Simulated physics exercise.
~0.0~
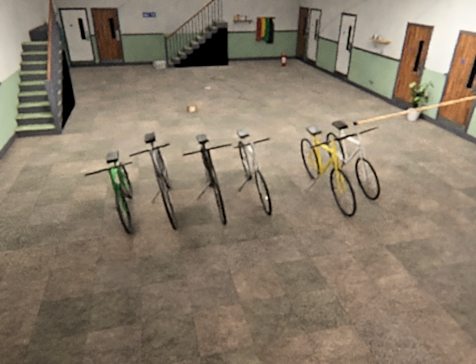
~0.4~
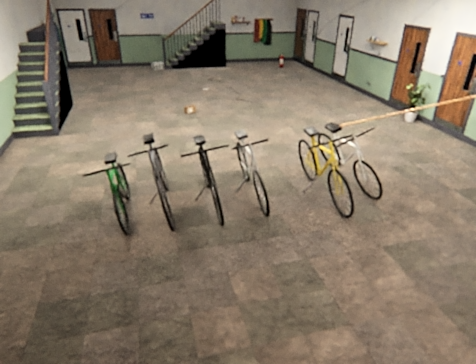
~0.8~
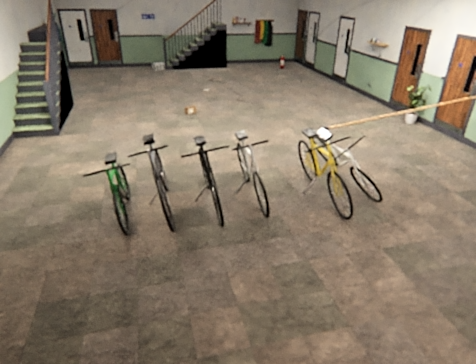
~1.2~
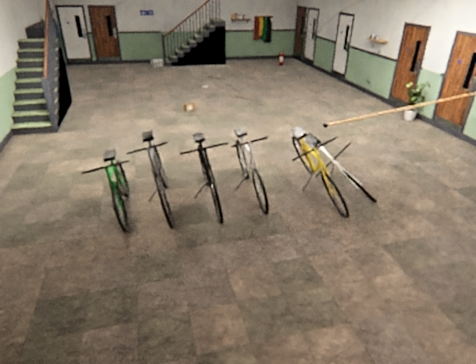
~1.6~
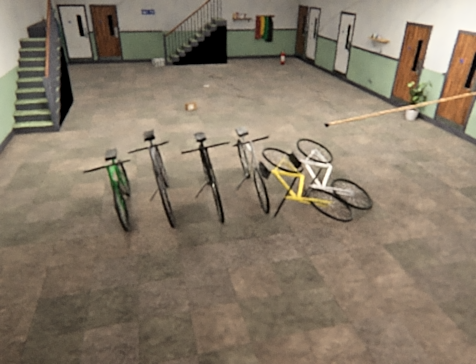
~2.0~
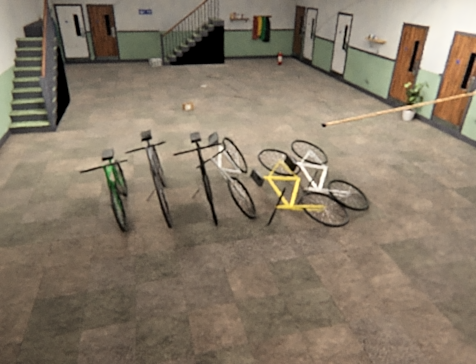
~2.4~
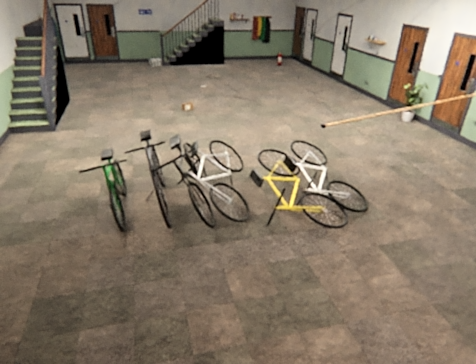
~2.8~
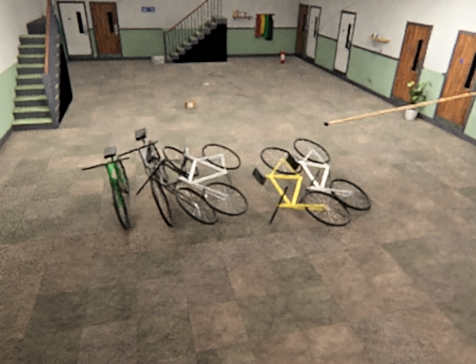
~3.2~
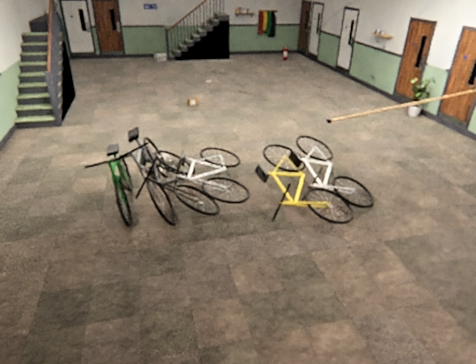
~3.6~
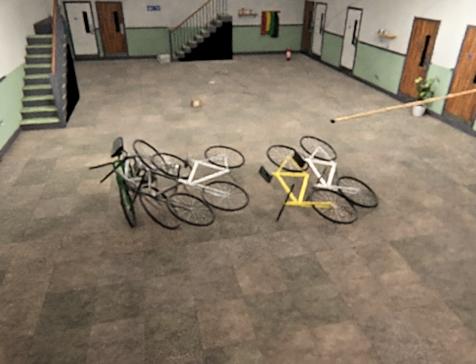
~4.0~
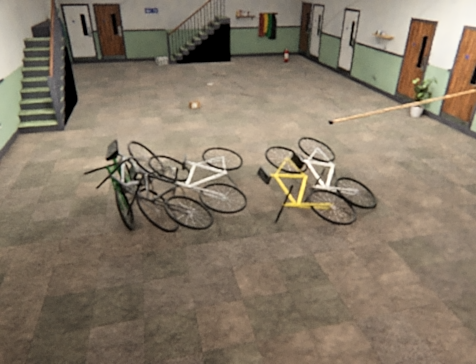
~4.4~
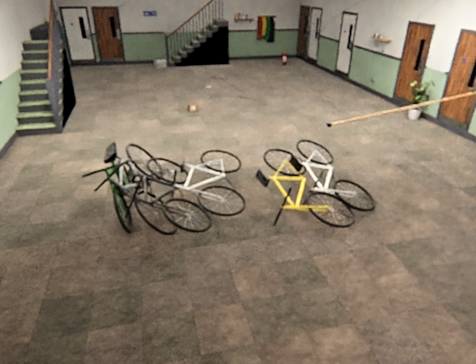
A pole tips the right-hand bicycle and the row topples leftward, leaving only the green one standing.
